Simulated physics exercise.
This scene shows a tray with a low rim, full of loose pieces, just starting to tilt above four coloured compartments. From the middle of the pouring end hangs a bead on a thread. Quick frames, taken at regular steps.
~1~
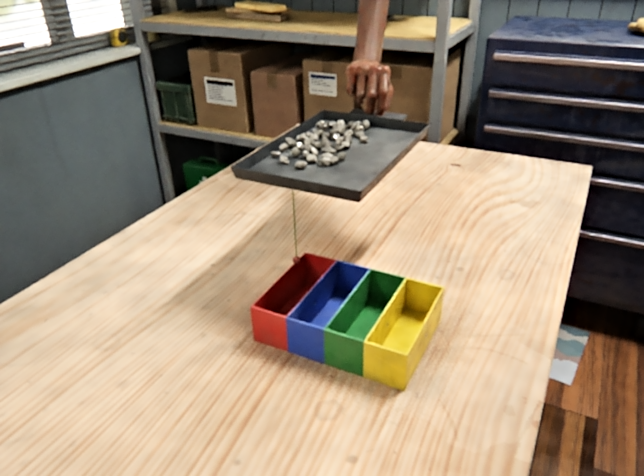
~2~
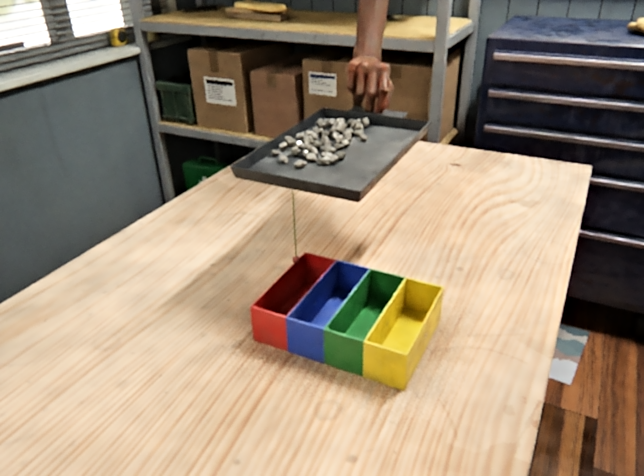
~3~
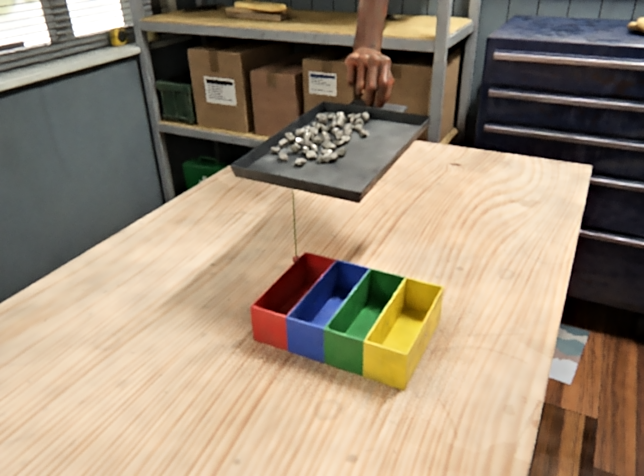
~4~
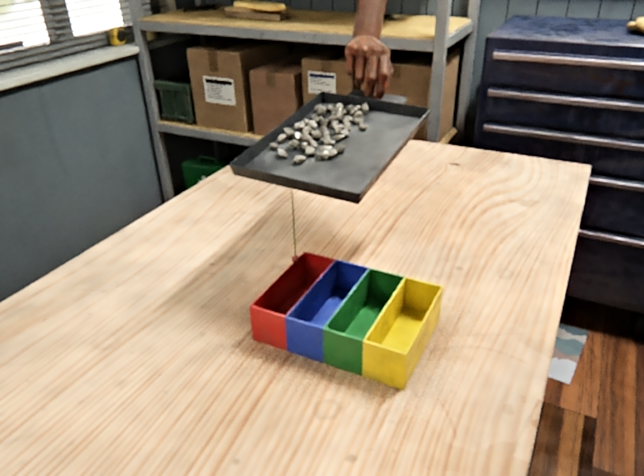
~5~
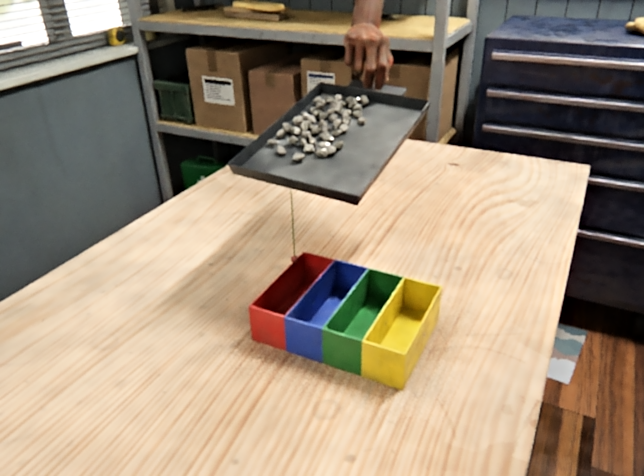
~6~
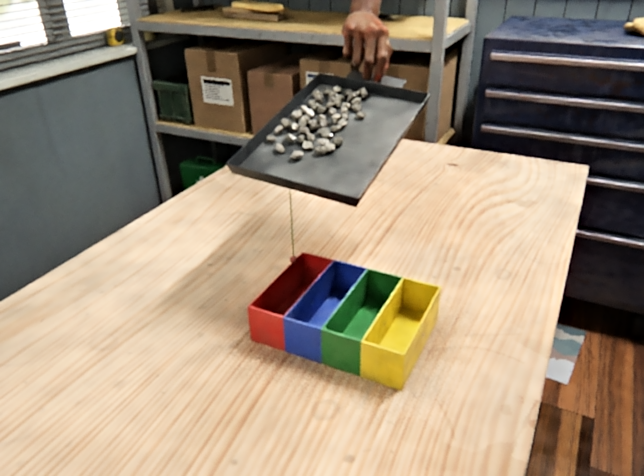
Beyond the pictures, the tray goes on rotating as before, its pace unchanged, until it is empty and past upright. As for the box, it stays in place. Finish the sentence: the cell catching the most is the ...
... Blue cell.
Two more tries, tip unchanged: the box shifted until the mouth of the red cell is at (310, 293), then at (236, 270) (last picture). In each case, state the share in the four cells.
You'd see roughly 90 per cent first and roughly 90 per cent second.
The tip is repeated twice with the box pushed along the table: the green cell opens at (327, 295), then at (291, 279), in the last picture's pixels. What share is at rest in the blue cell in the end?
30, then 0 %.
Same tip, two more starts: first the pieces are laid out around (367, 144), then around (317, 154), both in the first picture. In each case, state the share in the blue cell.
Try 1: 60 %; try 2: 60 %.
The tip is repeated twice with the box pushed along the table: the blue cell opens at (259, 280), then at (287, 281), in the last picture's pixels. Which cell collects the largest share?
At the first place that yellow cell, at the second the green cell.
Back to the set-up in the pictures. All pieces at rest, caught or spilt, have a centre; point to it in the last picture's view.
Around (320, 324).
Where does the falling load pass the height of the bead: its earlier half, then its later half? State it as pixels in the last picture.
Early half: (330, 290); late half: (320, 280).
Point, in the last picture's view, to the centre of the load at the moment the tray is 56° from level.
Look around (323, 184) in the last picture.
Just after the last frame, tray tipped steeply; almost all on the tray; just a few in the blue cell; about a tenth falling or outside the box.
A moment on, tray tipped right over; roughly half on the tray; roughly a quarter in the blue cell; about a tenth in the green cell; about a tenth in the red cell; just a few in the yellow cell; about a tenth falling or outside the box.
Further on, tray tipped past a quarter turn; roughly half in the blue cell; roughly a quarter in the red cell; about a tenth in the green cell; just a few in the yellow cell; about a tenth falling or outside the box.
When it is over, tray tipped past a quarter turn; roughly half in the blue cell; roughly a quarter in the red cell; about a tenth in the green cell; just a few in the yellow cell; about a tenth outside the box.
